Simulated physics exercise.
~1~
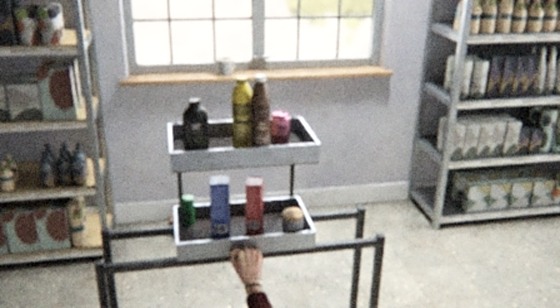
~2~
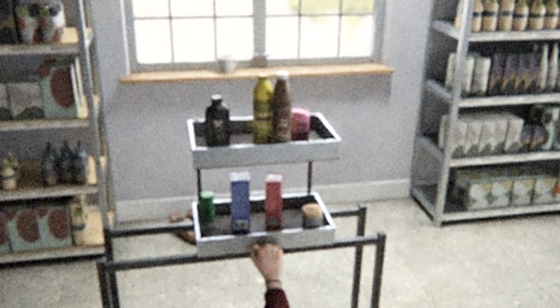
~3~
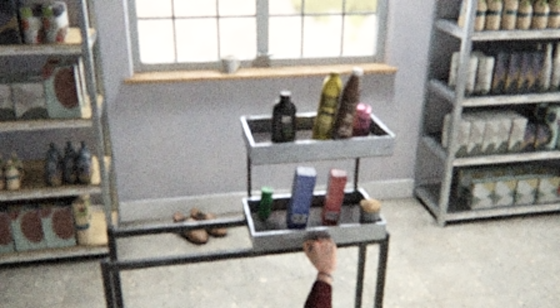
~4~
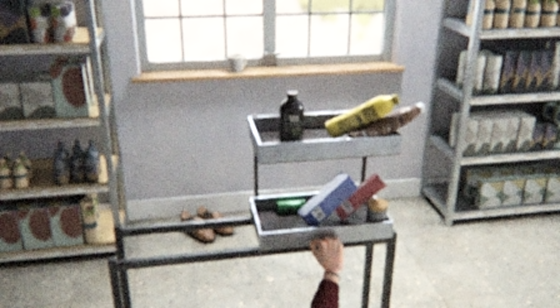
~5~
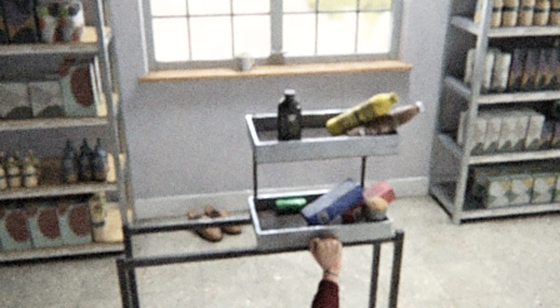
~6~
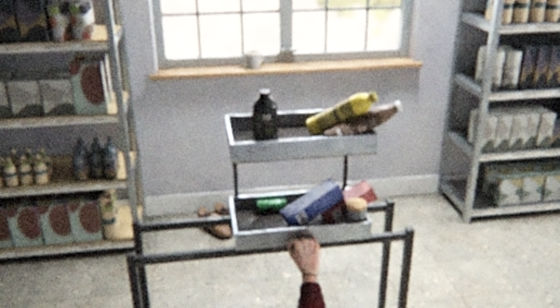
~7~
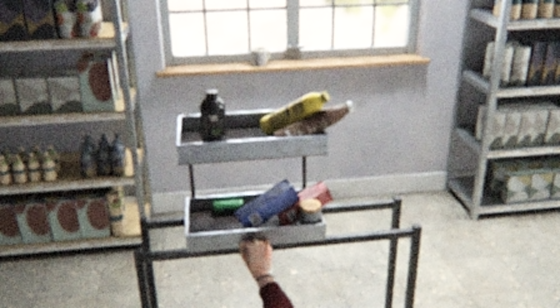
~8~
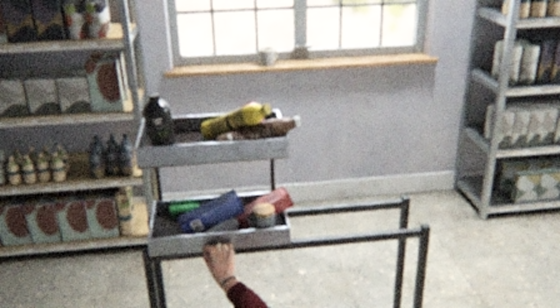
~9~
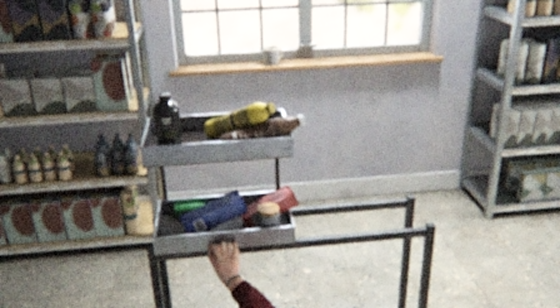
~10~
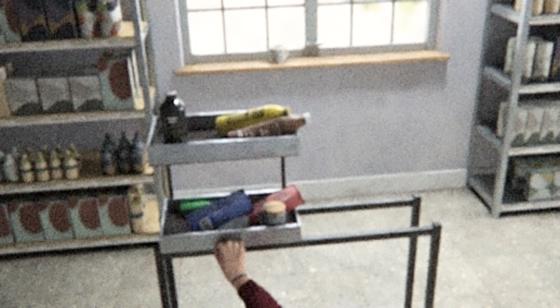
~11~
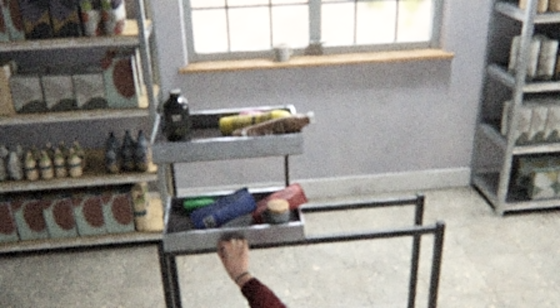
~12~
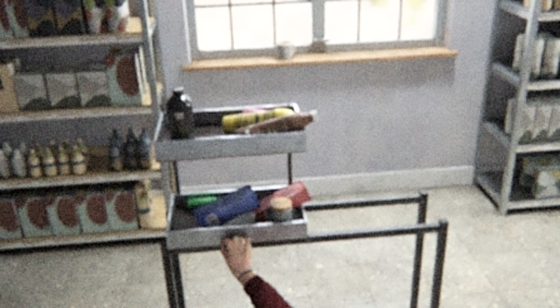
In a storeroom, a hand jerks a two-tier rack right, then left, toppling most containers.
